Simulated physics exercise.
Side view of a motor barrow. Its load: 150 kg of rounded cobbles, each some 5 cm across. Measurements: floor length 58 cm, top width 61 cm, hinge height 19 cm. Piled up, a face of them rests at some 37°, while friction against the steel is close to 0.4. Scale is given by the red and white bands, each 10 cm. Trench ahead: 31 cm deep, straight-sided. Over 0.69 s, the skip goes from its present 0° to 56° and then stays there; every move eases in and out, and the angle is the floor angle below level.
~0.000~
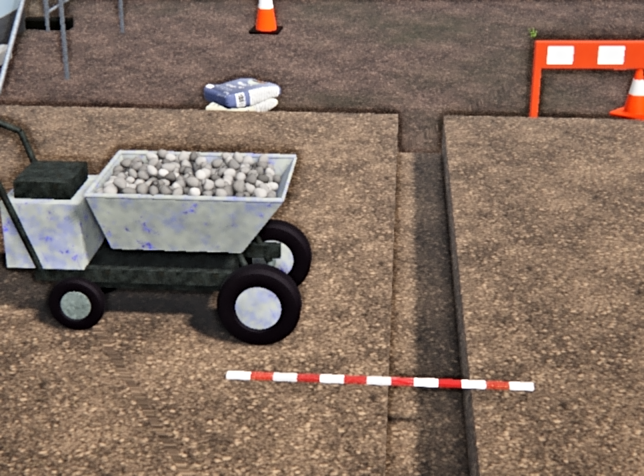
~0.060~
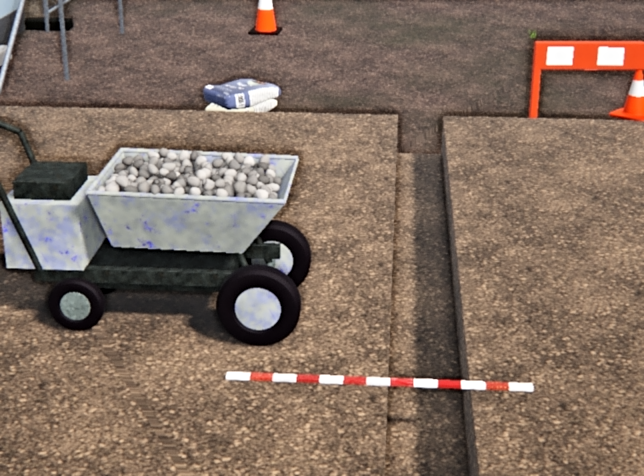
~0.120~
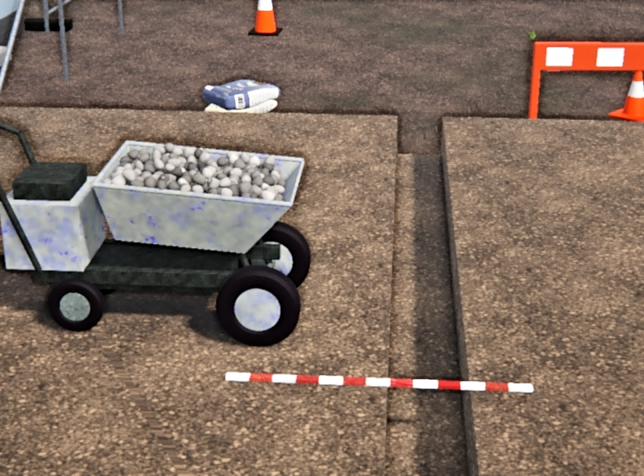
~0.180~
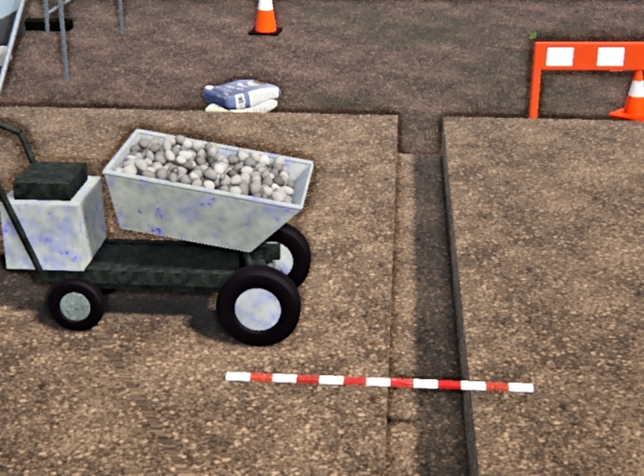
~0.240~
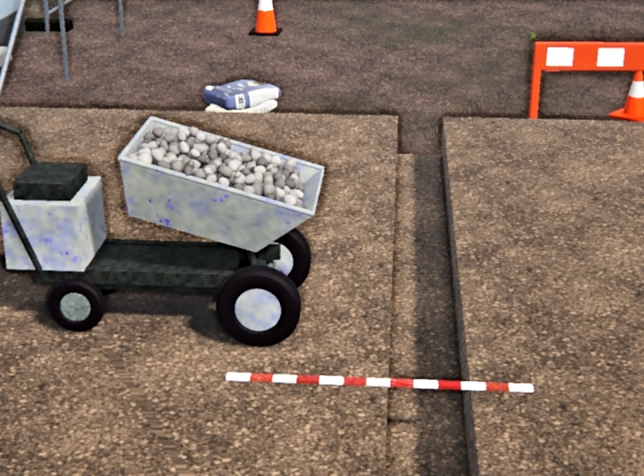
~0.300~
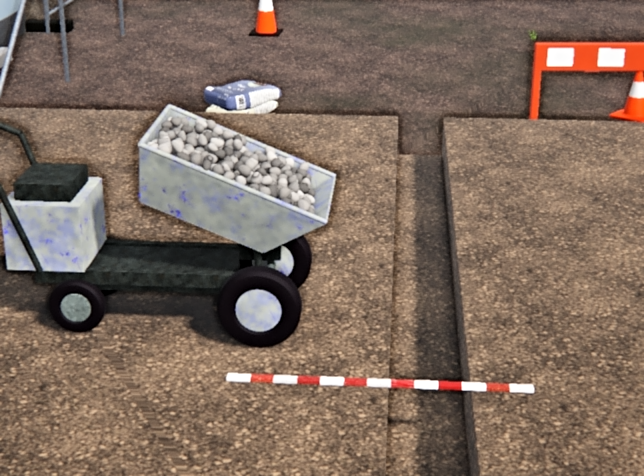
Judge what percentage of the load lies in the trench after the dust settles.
About 57 %.
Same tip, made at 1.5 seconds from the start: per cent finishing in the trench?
60 %.
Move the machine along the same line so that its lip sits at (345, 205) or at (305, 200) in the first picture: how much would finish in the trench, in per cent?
From the first spot near 25, from the second near 45 per cent.
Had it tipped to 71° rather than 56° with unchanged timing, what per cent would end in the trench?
I'd guess some 80 in a hundred.
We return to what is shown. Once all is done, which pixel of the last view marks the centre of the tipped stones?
I'd point to around (431, 368).
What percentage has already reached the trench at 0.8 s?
About 10 per cent by then.
After 0.5 s the floor is at 48°; 100 % in the skip; the foremost stones are at (350, 226).
After 0.8 s the floor is at 56°; 87 % in the skip, 4 % short of the trench, 9 % in the trench; the foremost stones are at (429, 287).
After 1.1 s the floor is at 56°; 51 % in the skip, 3 % short of the trench, 40 % in the trench, 7 % past the trench; the foremost stones are at (535, 327).
After 3.1 s the floor is at 56°; 35 % in the skip, 1 % short of the trench, 57 % in the trench, 7 % past the trench; the foremost stones are past the picture's edge.
